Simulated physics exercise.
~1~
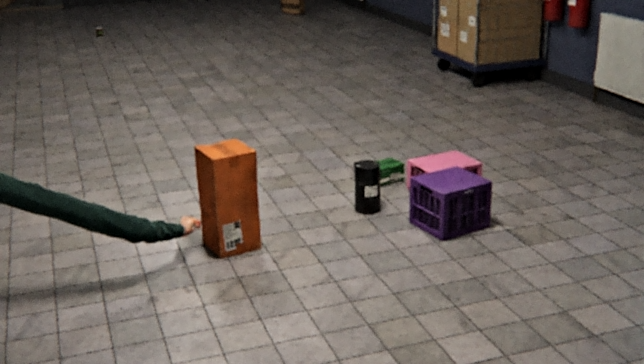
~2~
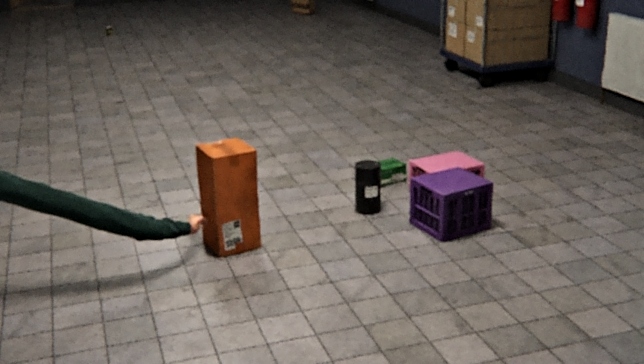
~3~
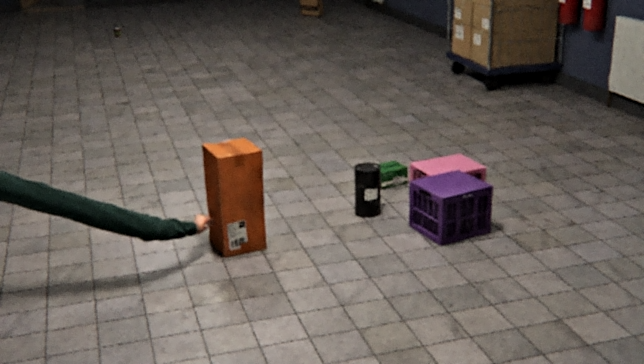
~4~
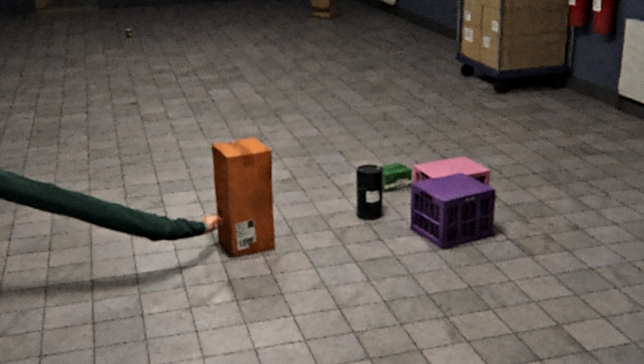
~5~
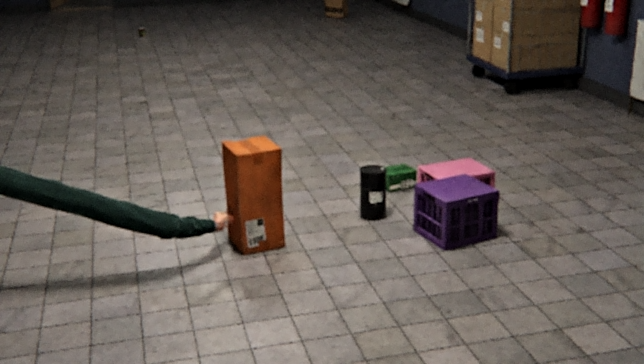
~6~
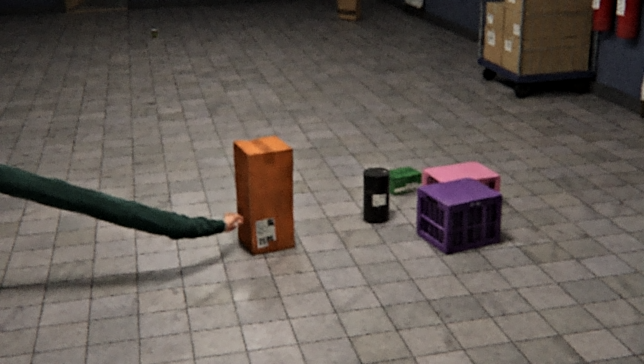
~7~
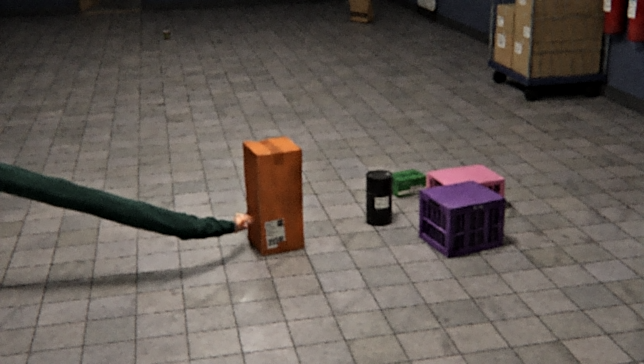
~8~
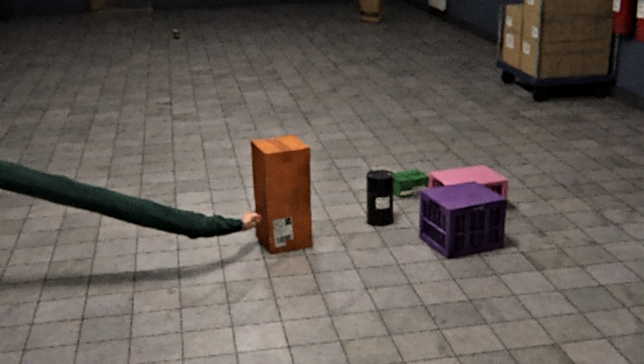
An arm in a dark green sleeve reached in from the left and slowly pushed a tall orange box a short way right across the tiled floor. The box stayed upright, stopping short of the black canister, green parcel, and pink and purple crates, which stayed put.
